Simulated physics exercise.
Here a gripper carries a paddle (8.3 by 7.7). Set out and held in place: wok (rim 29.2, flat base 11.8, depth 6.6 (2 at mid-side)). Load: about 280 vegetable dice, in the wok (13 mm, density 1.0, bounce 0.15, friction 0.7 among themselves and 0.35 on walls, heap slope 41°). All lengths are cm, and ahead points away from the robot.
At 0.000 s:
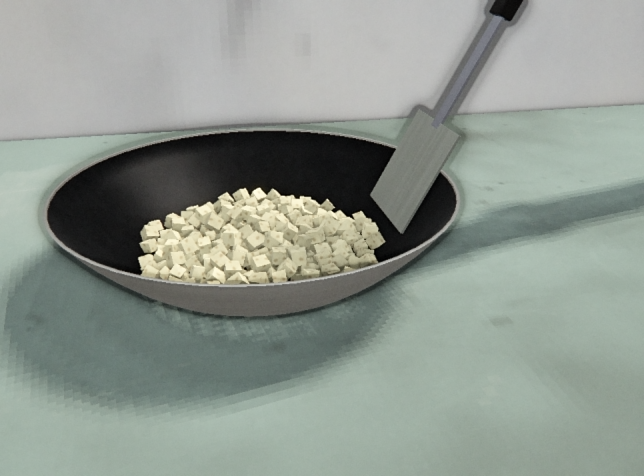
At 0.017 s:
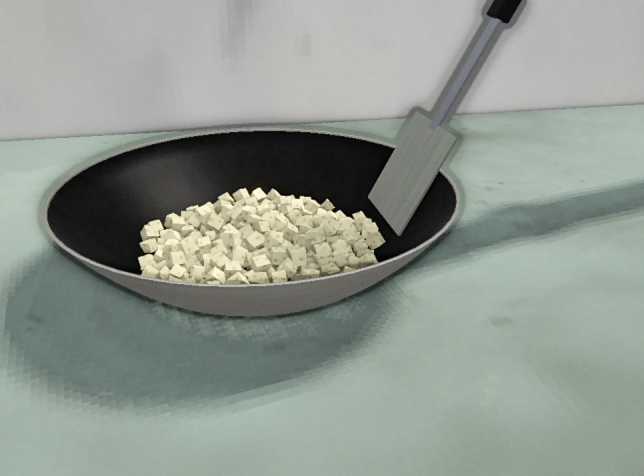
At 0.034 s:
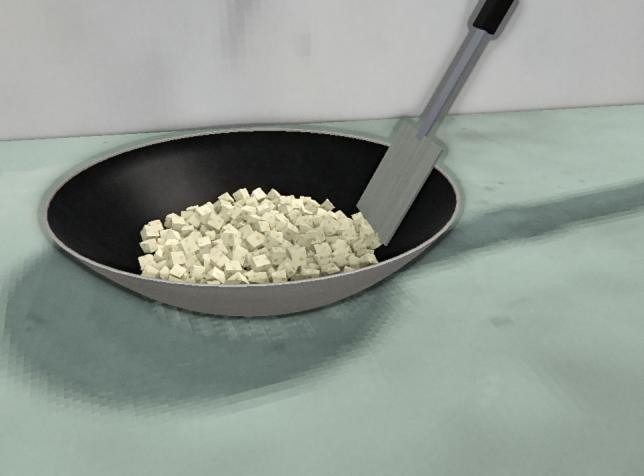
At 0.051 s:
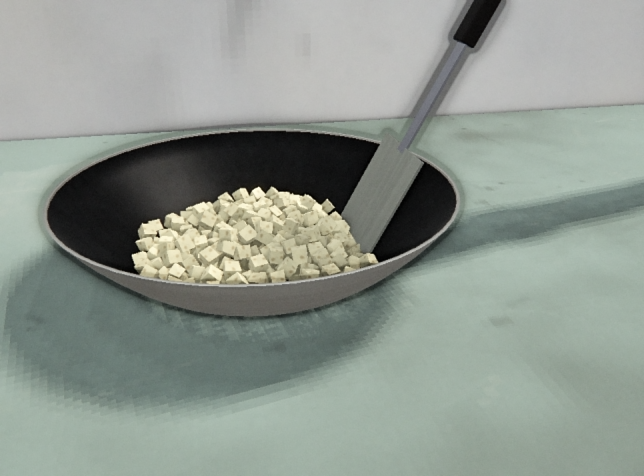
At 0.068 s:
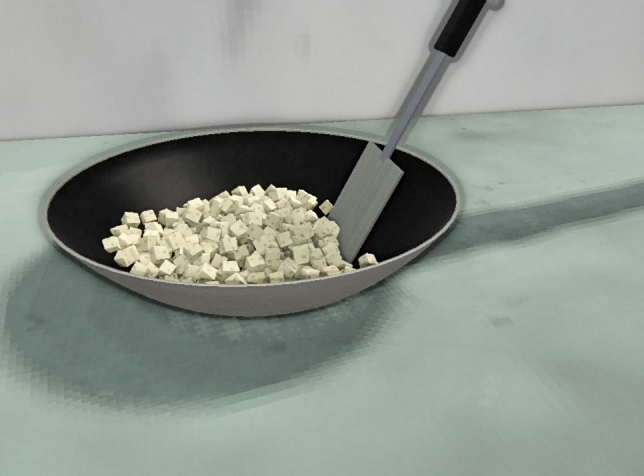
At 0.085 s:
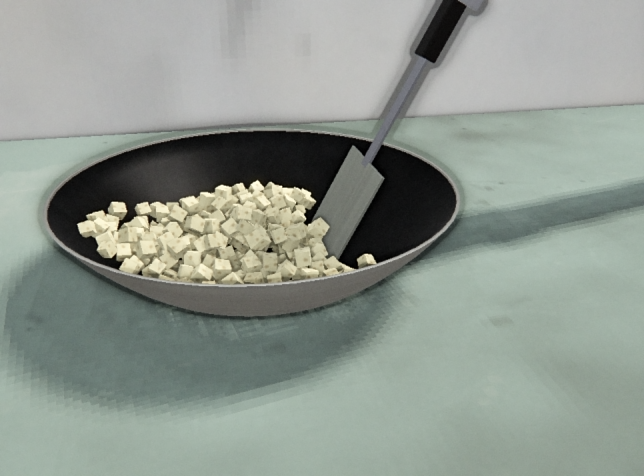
A grey paddle with a black handle moved down and left into a dark wok of pale vegetable dice, pushing the pile leftward so the pieces spread toward the left side, while the wok stayed still.
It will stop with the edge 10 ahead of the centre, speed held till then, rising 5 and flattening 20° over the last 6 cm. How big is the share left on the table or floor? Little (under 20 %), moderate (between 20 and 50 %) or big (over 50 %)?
On the table or floor the share is moderate, between 20 and 50 %.
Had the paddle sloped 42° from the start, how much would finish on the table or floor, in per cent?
It would be near 30 per cent.
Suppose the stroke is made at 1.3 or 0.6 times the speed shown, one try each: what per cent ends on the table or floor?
Some 40 and 25 per cent.
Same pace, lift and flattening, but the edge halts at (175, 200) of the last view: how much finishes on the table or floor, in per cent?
Some 5 per cent.
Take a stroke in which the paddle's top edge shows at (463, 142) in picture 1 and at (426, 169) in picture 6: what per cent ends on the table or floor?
Some 20 per cent.
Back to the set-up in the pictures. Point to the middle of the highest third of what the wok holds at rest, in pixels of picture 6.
At about (137, 240).
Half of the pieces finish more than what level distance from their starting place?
Some 8 cm.
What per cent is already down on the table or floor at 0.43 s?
Roughly 25 per cent.
After 0.14 s, sloping 62°, highest piece 9 above the table; 277 in the wok, 2 on the blade or in flight.
After 0.20 s, sloping 56°, highest piece 10 above the table; 267 in the wok, 12 on the blade or in flight.
After 0.43 s, sloping 42°, highest piece 12 above the table; 183 in the wok, 70 on the table or floor, 26 on the blade or in flight.
After 1.48 s, sloping 42°, highest piece 6 above the table; 183 in the wok, 96 on the table or floor.
In the end, 183 in the wok, 96 on the table or floor. That is 34 % on the table or floor.
